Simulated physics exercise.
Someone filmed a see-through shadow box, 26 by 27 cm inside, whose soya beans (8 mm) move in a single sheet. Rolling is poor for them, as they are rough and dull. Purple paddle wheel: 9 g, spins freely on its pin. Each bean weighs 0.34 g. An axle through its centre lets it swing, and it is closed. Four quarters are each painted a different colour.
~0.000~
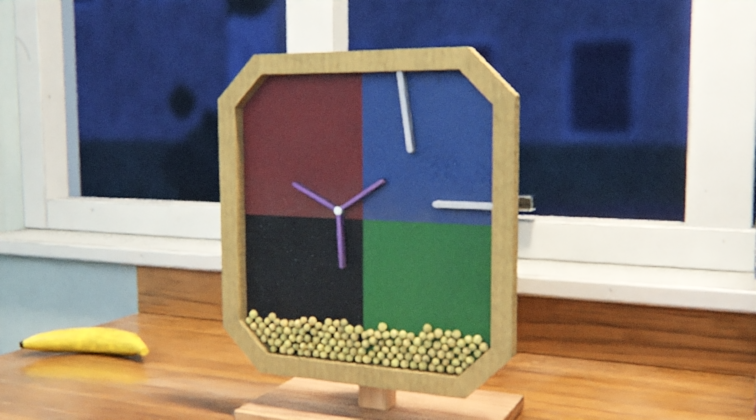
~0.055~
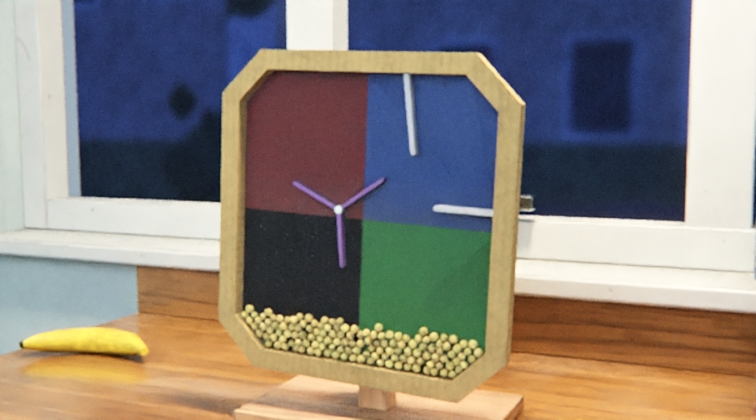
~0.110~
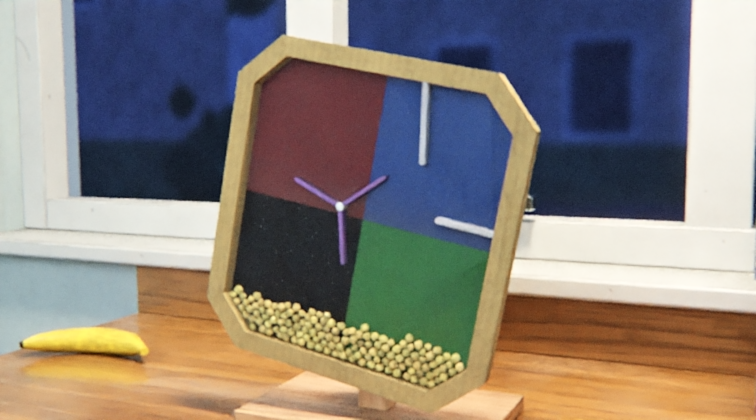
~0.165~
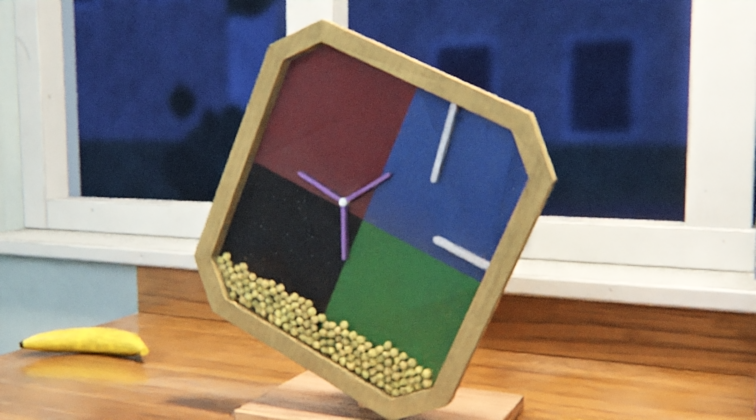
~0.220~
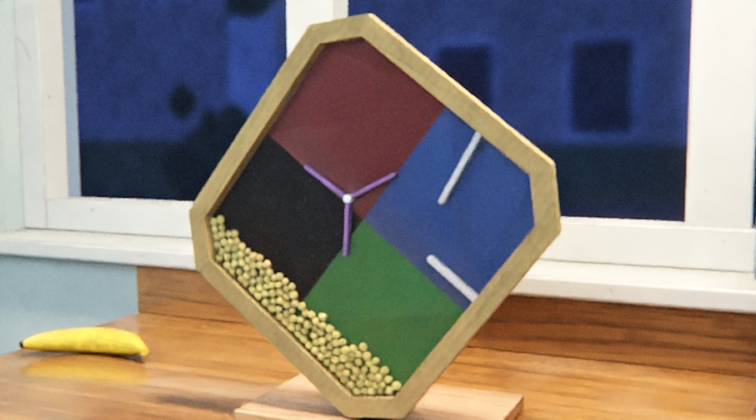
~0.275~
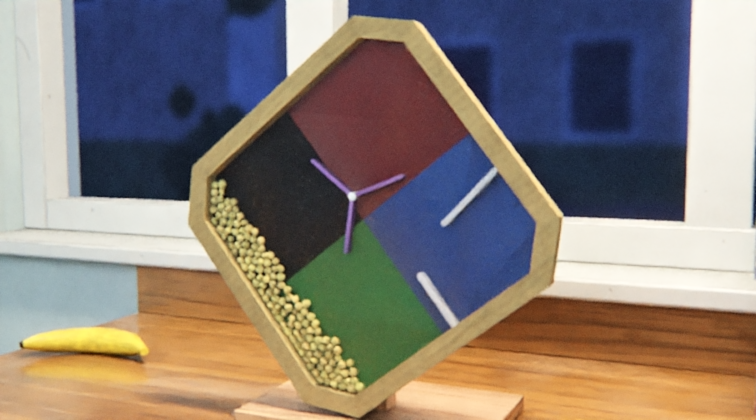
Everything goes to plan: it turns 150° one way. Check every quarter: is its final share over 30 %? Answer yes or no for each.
Red: No, blue: Yes, green: Yes, black: No.
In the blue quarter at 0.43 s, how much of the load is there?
Around 0 percent of the load.
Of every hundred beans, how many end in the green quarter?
I'd estimate close to 45 per cent.
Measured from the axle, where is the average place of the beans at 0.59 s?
About 10 cm left and 3 cm below.
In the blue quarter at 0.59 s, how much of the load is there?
I'd put it around 15 in a hundred.
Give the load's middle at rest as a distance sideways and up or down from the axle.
Left: About 7 cm; below: About 7 cm.
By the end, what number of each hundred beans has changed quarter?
Roughly 65 per cent.
After 0.43 s, it stands 91° clockwise; the beans' middle is 11 cm left of and 4 cm below the centre; green 75 %, black 25 %.
After 0.59 s, it stands 132° clockwise; the beans' middle is 10 cm left of and 3 cm below the centre; blue 15 %, green 85 %.
After 0.73 s, it stands 150° clockwise; the beans' middle is 9 cm left of and 3 cm below the centre; blue 30 %, green 70 %.
At rest by 2.4 s, it stands 150° clockwise; red 0 %, blue 50 %, green 45 %, black 0 %.
